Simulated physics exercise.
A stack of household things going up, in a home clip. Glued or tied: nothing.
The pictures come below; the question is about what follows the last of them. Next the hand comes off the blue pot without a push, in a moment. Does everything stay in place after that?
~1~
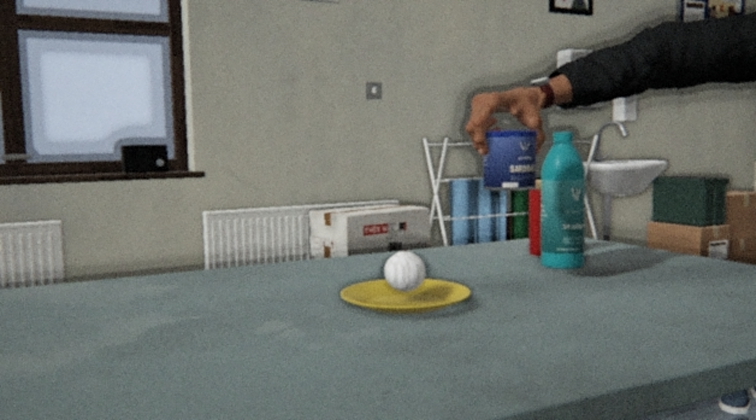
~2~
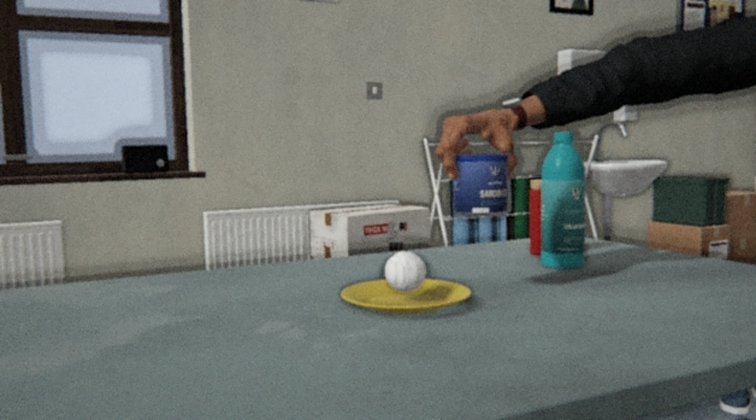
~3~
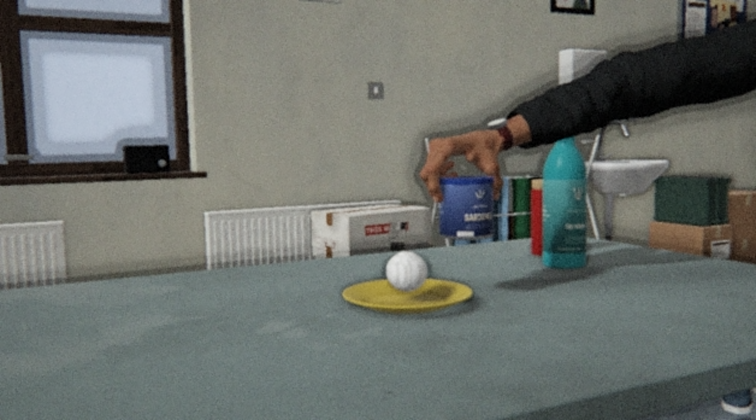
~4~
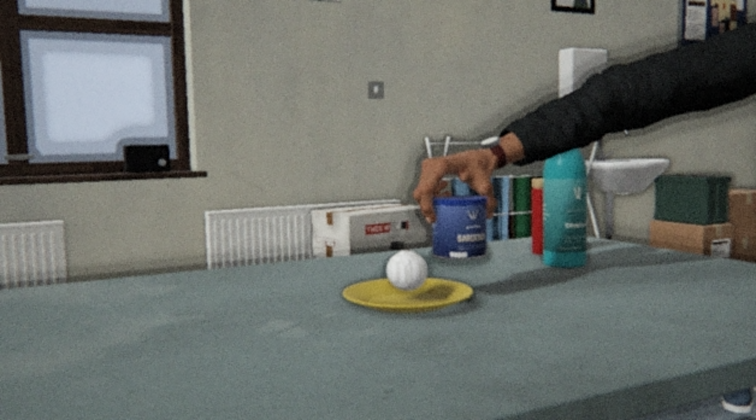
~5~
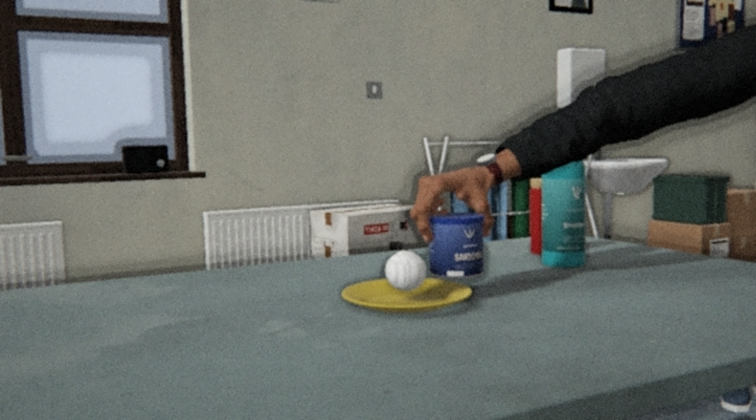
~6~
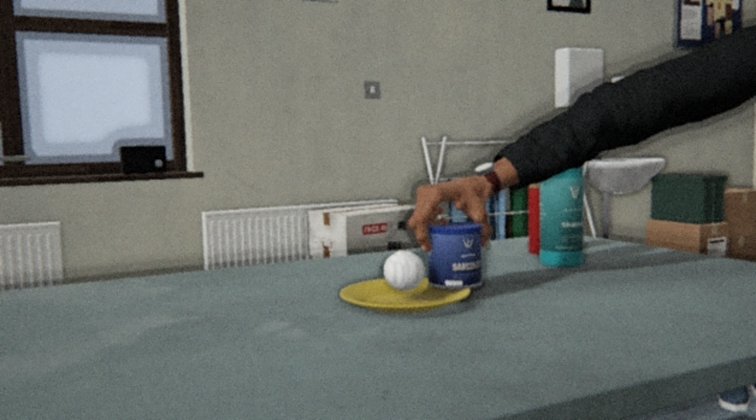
Yes - most likely the pile will bear the load.
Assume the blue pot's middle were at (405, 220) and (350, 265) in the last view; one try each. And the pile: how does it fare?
Well, on the first go it tumbles down, and on the second it stays steady.
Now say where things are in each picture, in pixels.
The first picture shows coming down; blue pot (510, 160); white onion (405, 271).
The second picture shows coming down; blue pot (481, 184); yellow plate (406, 298).
The third picture shows coming down; blue pot (466, 207); white onion (407, 271).
The fourth picture shows coming down; blue pot (460, 227); yellow plate (408, 297).
The fifth picture shows coming down; blue pot (456, 245); white onion (406, 270).
The sixth picture shows in place under the hand; blue pot (455, 255); yellow plate (405, 297).
Then, 0.50 s later than the last frame, all is still.
Then, 1.30 s later than the last frame, blue pot resting near (455, 255).
When it is over, all 5 as before. End places, in pixels of the last picture, blue pot near (455, 255). The pile holds.
